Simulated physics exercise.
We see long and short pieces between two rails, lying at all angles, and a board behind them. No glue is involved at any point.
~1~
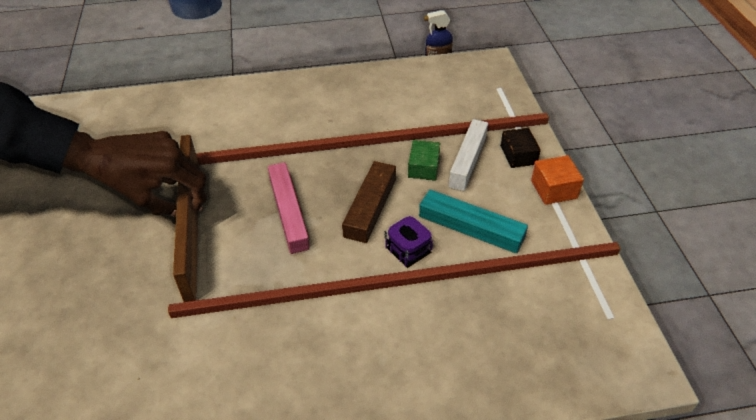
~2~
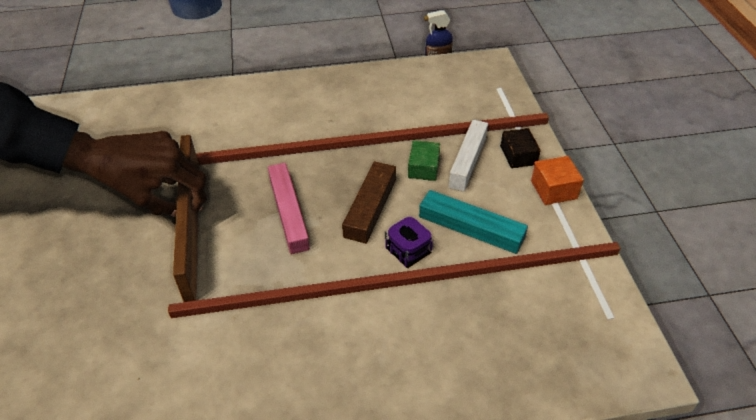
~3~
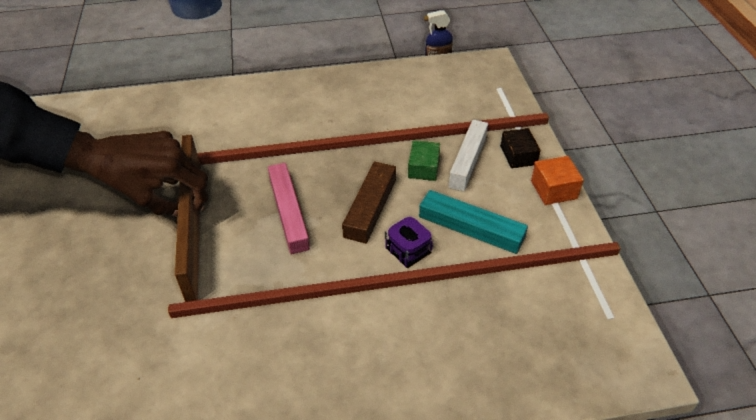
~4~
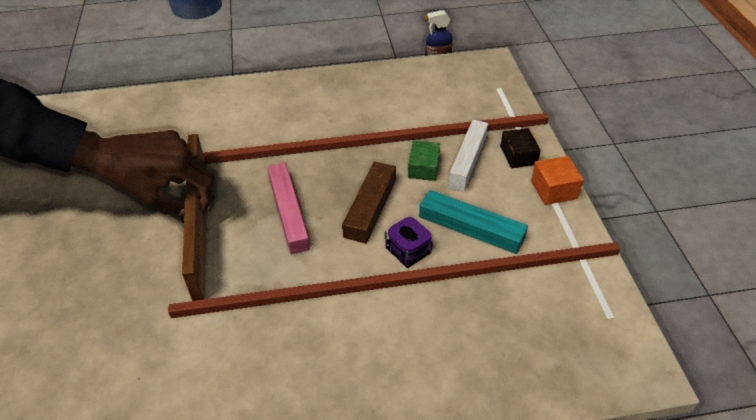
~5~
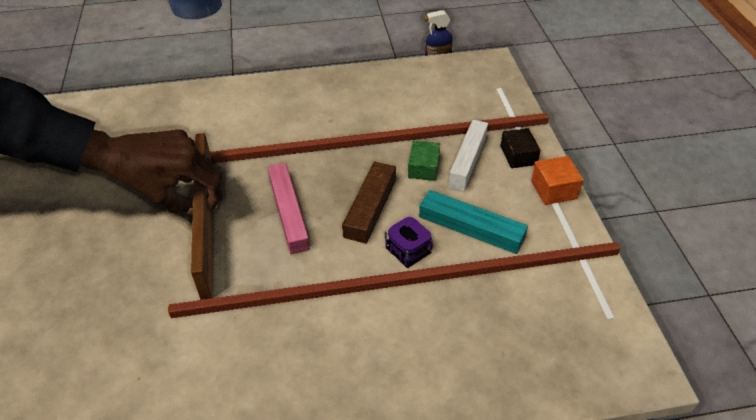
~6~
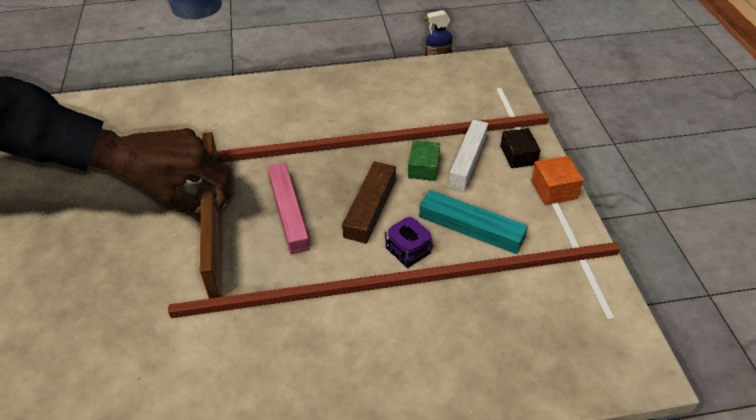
A dark-skinned hand in a dark sleeve grips an upright brown board on a beige tabletop above grey floor tiles, seen from above at an angle. Between two reddish rails lie pink, brown, white and turquoise bars and green, purple and black blocks, with an orange block by a white line at right. After staying nearly still, the hand slides the board slightly right; the pieces and view stay still.
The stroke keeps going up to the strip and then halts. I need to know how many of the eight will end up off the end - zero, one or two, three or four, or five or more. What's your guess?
You'd see five or more pieces leave the end and fall.
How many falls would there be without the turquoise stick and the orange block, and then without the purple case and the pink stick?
Taking the two tries in turn, it comes to 3 and 4.
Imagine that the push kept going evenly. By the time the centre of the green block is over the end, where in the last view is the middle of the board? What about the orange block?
The middle is at (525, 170) when it's the green block, and at (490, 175) when it's the orange block.
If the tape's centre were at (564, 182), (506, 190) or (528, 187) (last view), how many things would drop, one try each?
6, 3, 4.
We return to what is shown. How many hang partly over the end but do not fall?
Answer: 1.
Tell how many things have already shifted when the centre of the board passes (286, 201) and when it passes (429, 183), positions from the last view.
At that stage 1; at the next, 6.
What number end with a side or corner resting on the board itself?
The count is 2.
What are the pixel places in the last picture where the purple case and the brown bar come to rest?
Roughly (588, 226), and the other roughly (576, 173).
A little later, none off yet; orange block at rest near (556, 180); black block at rest near (520, 148); white bar at rest near (469, 154).
When it is over, the number that fall off is five or more; down, green block, turquoise stick, white bar, black block and orange block.
